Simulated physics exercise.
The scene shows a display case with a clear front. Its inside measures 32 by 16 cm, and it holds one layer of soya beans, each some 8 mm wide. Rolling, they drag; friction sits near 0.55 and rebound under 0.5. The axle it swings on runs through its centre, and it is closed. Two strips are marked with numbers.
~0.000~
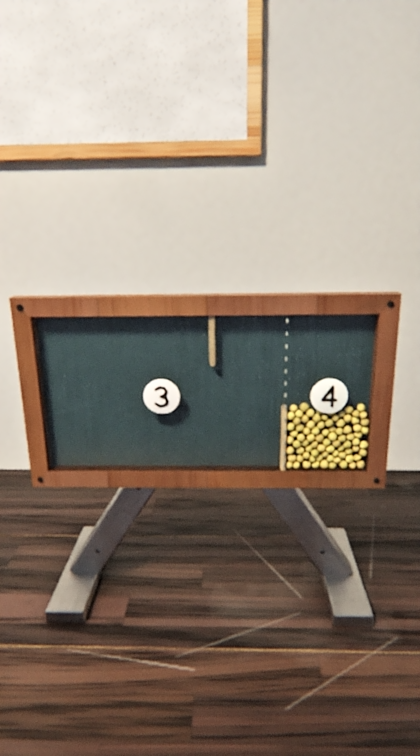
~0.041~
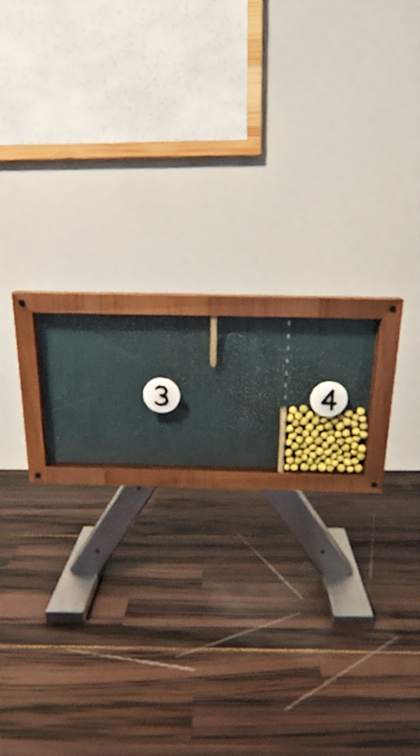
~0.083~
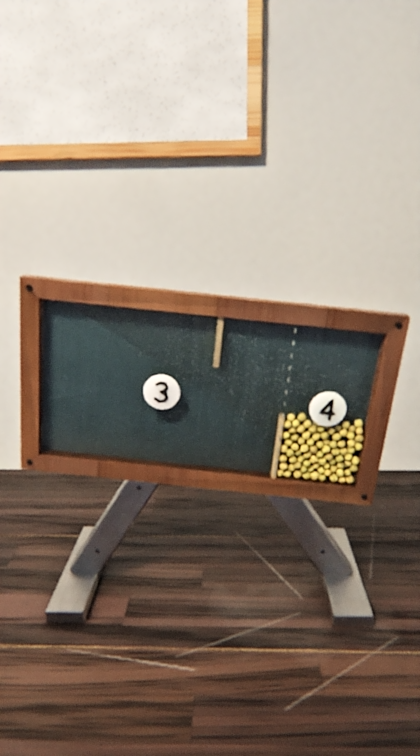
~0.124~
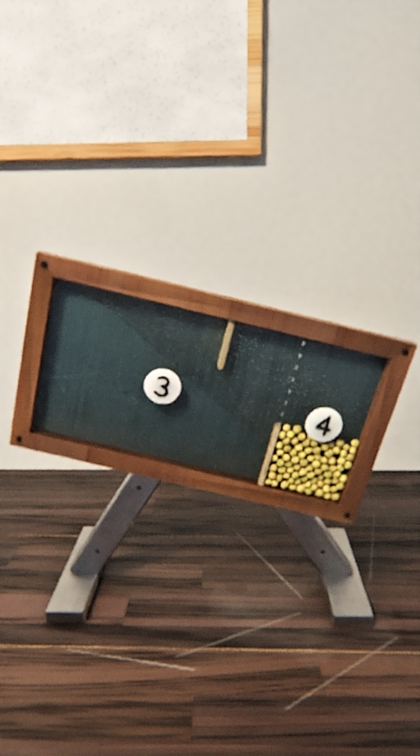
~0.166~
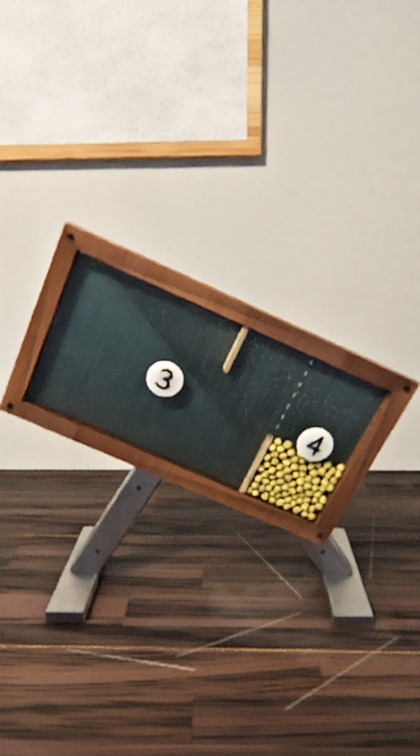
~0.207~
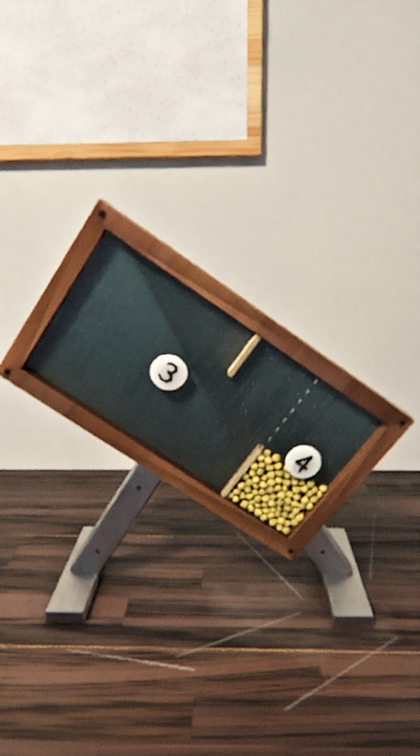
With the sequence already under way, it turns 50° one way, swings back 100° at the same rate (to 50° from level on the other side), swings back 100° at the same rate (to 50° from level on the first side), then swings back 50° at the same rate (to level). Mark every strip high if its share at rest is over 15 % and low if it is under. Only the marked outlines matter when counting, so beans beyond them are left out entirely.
Shares at rest: Strip 3 low, strip 4 high.
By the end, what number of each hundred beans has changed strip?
Roughly 10 per cent.
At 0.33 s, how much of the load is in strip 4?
About 100 %.
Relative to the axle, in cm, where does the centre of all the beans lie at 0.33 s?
Right by about 4 cm and below by about 12 cm.
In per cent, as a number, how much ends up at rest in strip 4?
That comes to near 90 percent.
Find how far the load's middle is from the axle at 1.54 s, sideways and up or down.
Some 8 cm right and 10 cm below.
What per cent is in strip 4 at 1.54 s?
I'd say some 90 in a hundred.
After 0.33 s, it stands 50° clockwise; the beans' middle is 4 cm right of and 12 cm below the centre; no. 4, 100 %.
After 1.54 s, it stands 25° clockwise; the beans' middle is 8 cm right of and 10 cm below the centre; no. 3, 10 %, no. 4, 90 %.
After 1.71 s, it stands level; the beans' middle is 11 cm right of and 5 cm below the centre; no. 3, 10 %, no. 4, 90 %.
Settled by 2.2 s, it stands level; no. 3, 10 %, no. 4, 90 %.
